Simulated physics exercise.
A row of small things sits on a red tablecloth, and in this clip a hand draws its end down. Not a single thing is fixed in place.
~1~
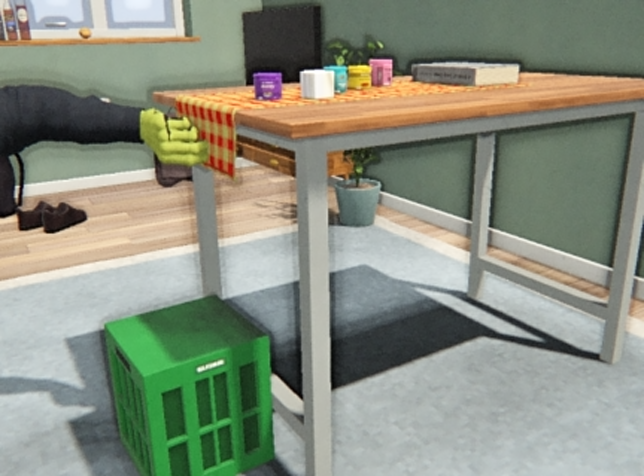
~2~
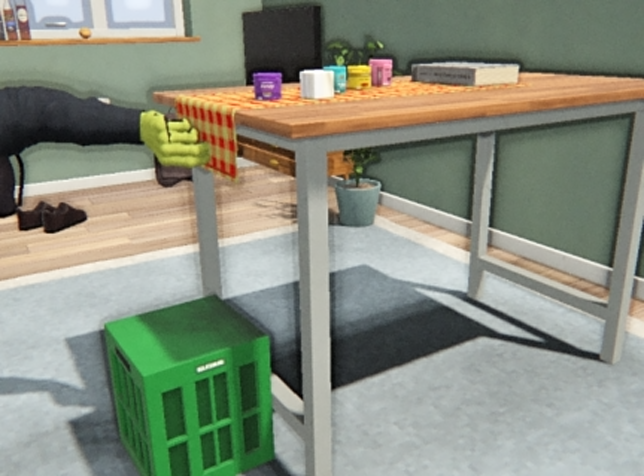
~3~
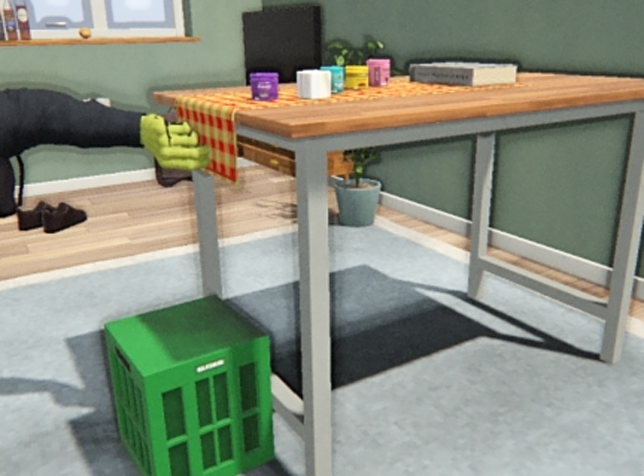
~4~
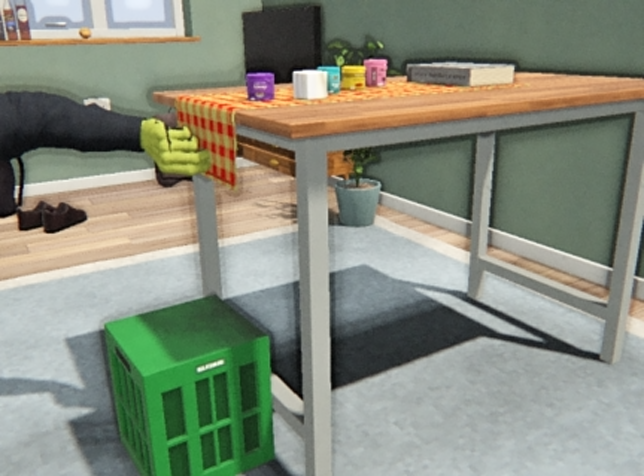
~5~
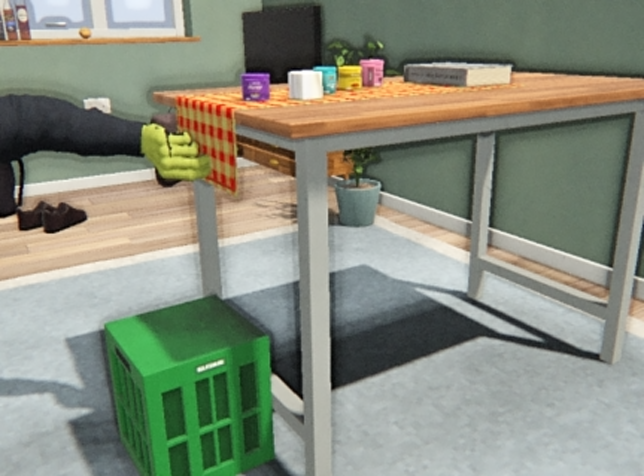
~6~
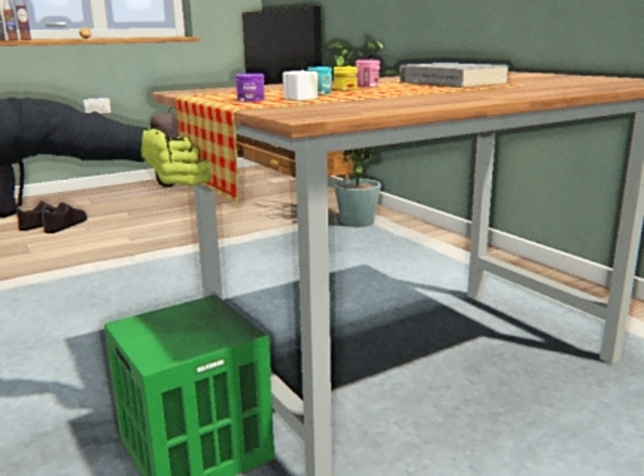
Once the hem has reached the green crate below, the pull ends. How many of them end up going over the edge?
Three things come off.
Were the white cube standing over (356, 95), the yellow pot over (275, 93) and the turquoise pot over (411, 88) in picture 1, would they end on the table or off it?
So the white cube leaves the top, the yellow pot leaves the top, and the turquoise pot stays aboard.
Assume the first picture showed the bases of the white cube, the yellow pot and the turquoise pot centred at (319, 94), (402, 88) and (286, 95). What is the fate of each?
The white cube is lost, the yellow pot stays aboard, the turquoise pot is lost.
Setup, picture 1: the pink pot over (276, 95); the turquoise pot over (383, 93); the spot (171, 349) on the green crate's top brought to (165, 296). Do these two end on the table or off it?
So the pink pot leaves, and the turquoise pot stays there.
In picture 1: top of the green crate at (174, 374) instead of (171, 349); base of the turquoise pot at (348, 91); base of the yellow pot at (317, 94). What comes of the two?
The turquoise pot goes over, the yellow pot falls.
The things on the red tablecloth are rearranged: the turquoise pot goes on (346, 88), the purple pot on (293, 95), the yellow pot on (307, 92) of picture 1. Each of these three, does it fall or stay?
Turquoise pot - stays aboard, purple pot - leaves the top, yellow pot - leaves the top.
Soon after, hem near (211, 251); purple pot gone.
Then, hem near (213, 300); purple pot and white cube gone.
At rest, hem on the crate; purple pot, white cube and turquoise pot gone. Over the edge go three.
